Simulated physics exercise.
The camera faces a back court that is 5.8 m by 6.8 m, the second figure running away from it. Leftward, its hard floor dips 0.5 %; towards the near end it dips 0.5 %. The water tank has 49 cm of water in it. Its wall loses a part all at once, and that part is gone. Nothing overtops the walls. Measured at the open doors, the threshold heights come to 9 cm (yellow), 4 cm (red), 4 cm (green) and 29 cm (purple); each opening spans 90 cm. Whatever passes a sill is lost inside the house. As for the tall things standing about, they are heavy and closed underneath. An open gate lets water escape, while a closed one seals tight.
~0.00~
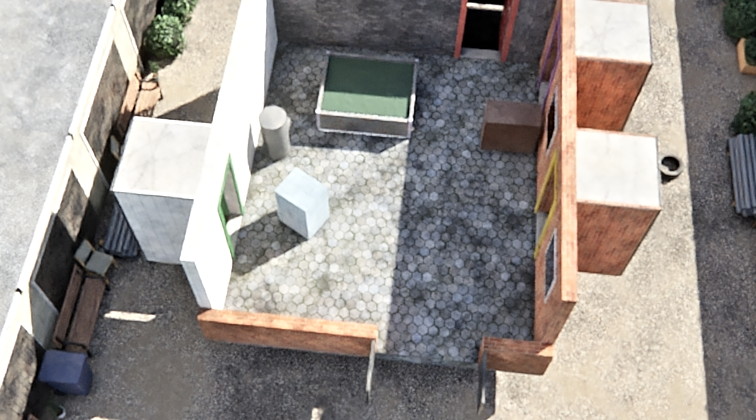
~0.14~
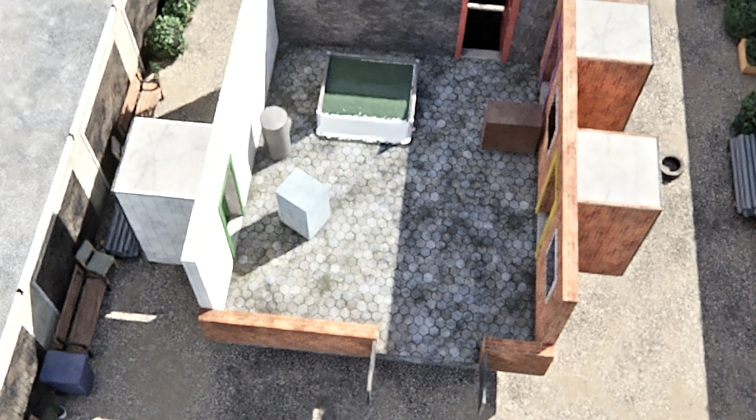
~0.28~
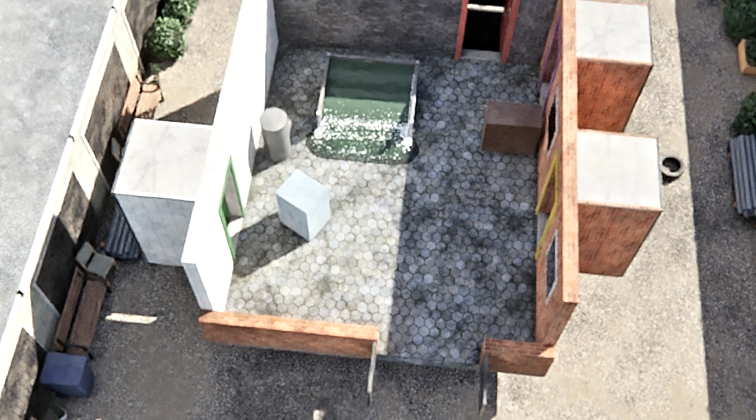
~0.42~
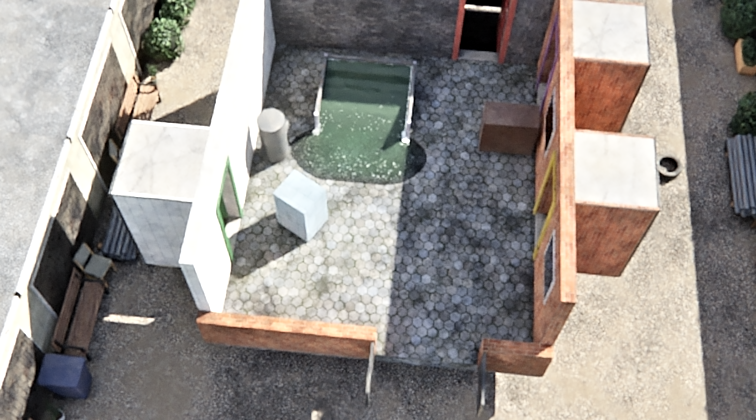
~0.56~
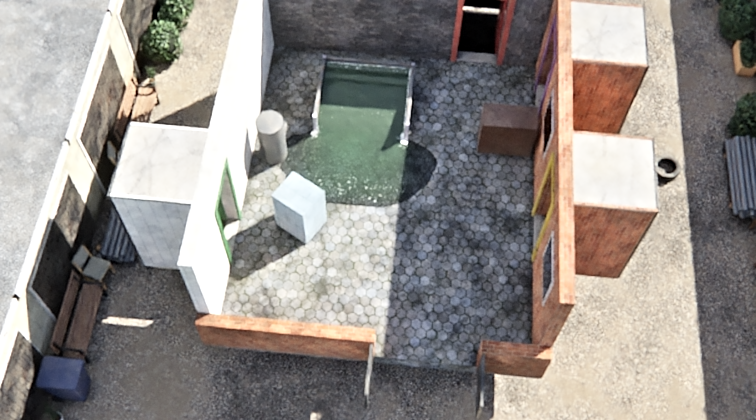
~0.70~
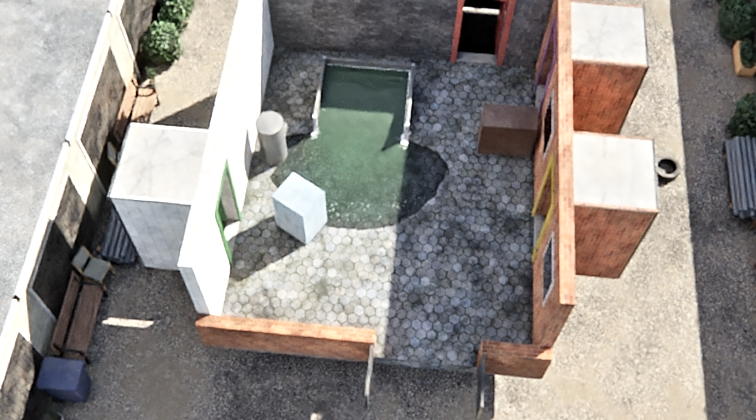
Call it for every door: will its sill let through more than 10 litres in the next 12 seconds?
Yellow door - it will not, red door - it will not, green door - it will, purple door - it will not.
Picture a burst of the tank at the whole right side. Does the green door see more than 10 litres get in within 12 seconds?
Against that limit: Green short of it.
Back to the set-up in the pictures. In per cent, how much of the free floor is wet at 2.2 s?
Some 45 per cent of the floor is wet.
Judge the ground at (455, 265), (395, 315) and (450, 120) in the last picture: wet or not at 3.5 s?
Well, the first is drenched, the next drenched, the last untouched by it.
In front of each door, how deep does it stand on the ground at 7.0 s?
In cm: Yellow 2, red 0, green 7, purple 0.
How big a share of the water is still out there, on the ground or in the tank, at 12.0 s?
Around 60 percent of the water.
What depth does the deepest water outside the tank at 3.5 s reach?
It tops out at some 18 cm.
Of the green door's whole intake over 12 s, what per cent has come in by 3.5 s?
Estimate: Around 50 per cent.
After 1.4 s water covers 30 % of the floor and is deepest (28 cm) near (314, 210); yellow door not reached, red door not reached, green door not reached, purple door not reached.
After 2.2 s water covers 45 % of the floor and is deepest (23 cm) near (363, 343); yellow door not reached, red door not reached, green door 10 cm at the sill, 6 L in, purple door not reached.
After 3.5 s water covers 60 % of the floor and is deepest (18 cm) near (219, 329); yellow door 1 cm at the sill, 0 L in, red door not reached, green door 6 cm at the sill, 22 L in, purple door not reached.
After 7.0 s water covers 60 % of the floor and is deepest (8 cm) near (232, 260); yellow door 2 cm at the sill, 0 L in, red door not reached, green door 7 cm at the sill, 33 L in, purple door not reached.
After 12.0 s water covers 80 % of the floor and is deepest (4 cm) near (219, 329); yellow door 3 cm at the sill, 0 L in, red door not reached, green door 4 cm at the sill, 43 L in, purple door not reached.
